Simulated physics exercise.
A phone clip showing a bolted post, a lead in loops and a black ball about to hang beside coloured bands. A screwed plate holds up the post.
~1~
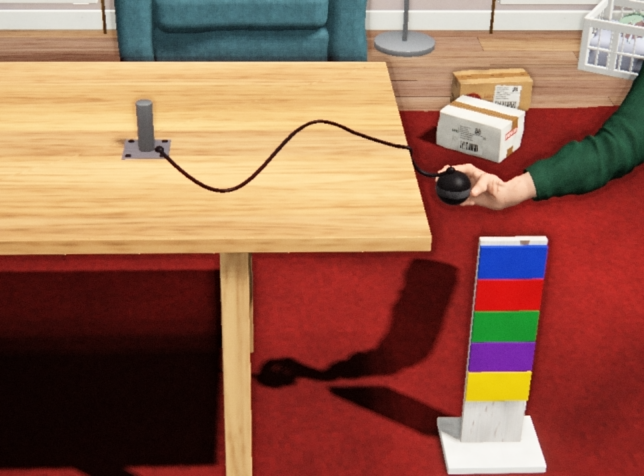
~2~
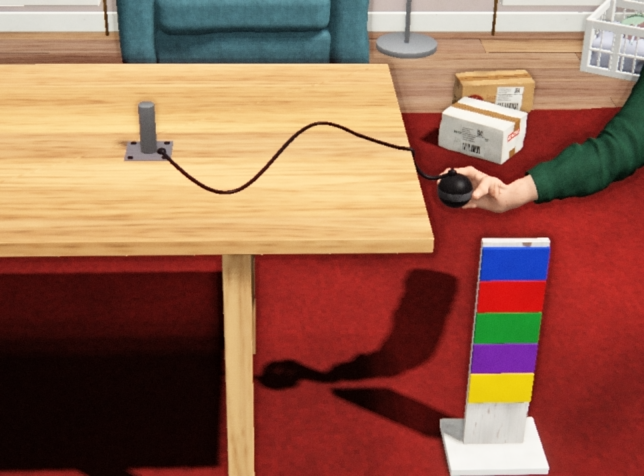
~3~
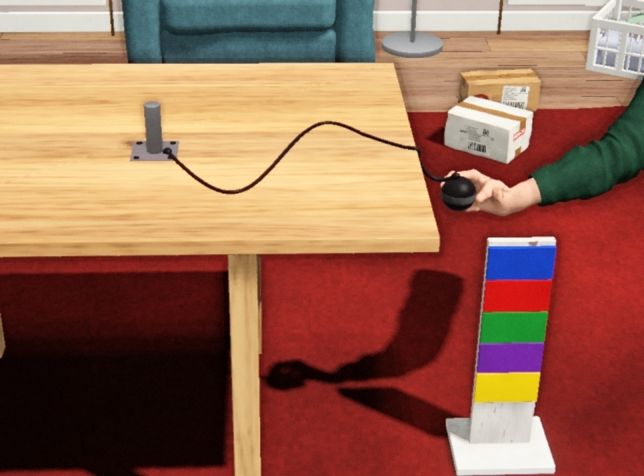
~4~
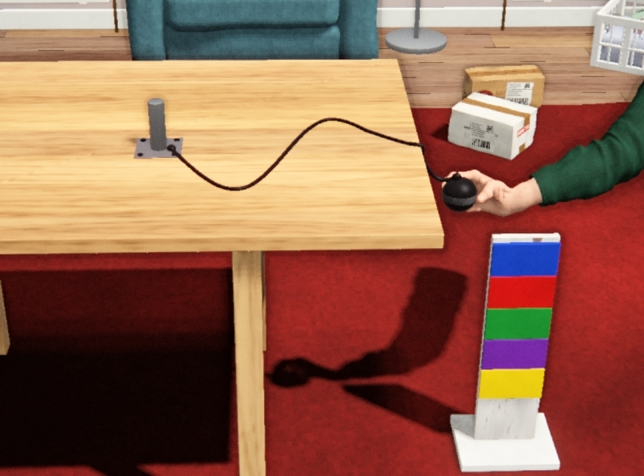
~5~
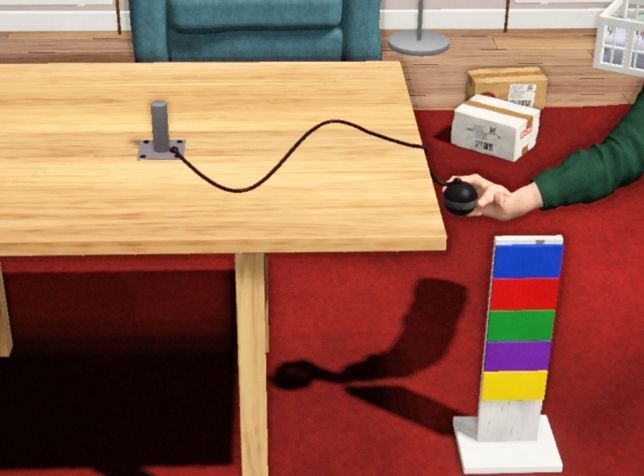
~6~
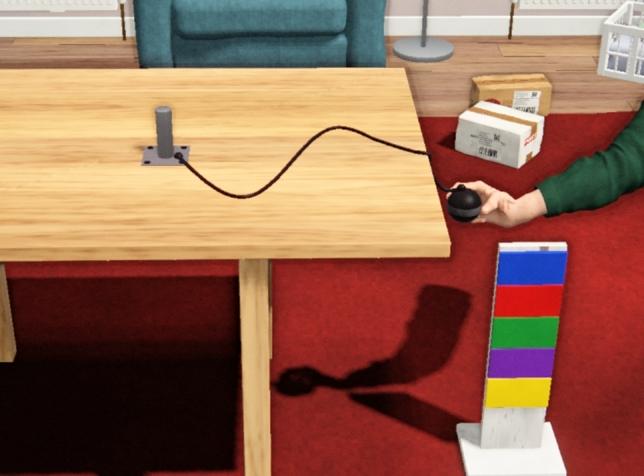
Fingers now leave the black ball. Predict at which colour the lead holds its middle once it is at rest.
At purple, I would say.
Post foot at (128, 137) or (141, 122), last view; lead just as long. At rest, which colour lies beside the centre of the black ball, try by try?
Taking the two spots in turn: Green, then green.
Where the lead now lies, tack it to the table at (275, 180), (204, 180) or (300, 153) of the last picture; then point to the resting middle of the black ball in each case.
Results: (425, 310); (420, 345); (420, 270).
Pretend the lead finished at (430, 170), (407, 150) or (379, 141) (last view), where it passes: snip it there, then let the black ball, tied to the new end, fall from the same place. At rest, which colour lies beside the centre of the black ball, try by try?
Try 1 - green; try 2 - red; try 3 - blue.
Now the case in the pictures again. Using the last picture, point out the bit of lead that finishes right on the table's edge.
Roughly (308, 144).
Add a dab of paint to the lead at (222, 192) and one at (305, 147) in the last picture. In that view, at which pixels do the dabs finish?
At (272, 158), then (425, 165).
Soon after, ball near (444, 334); level with green.
After that, ball near (397, 376); level with purple.
And then, ball near (429, 369); level with purple.
In the end, ball near (416, 375); level with purple. Its middle rests at the purple band.
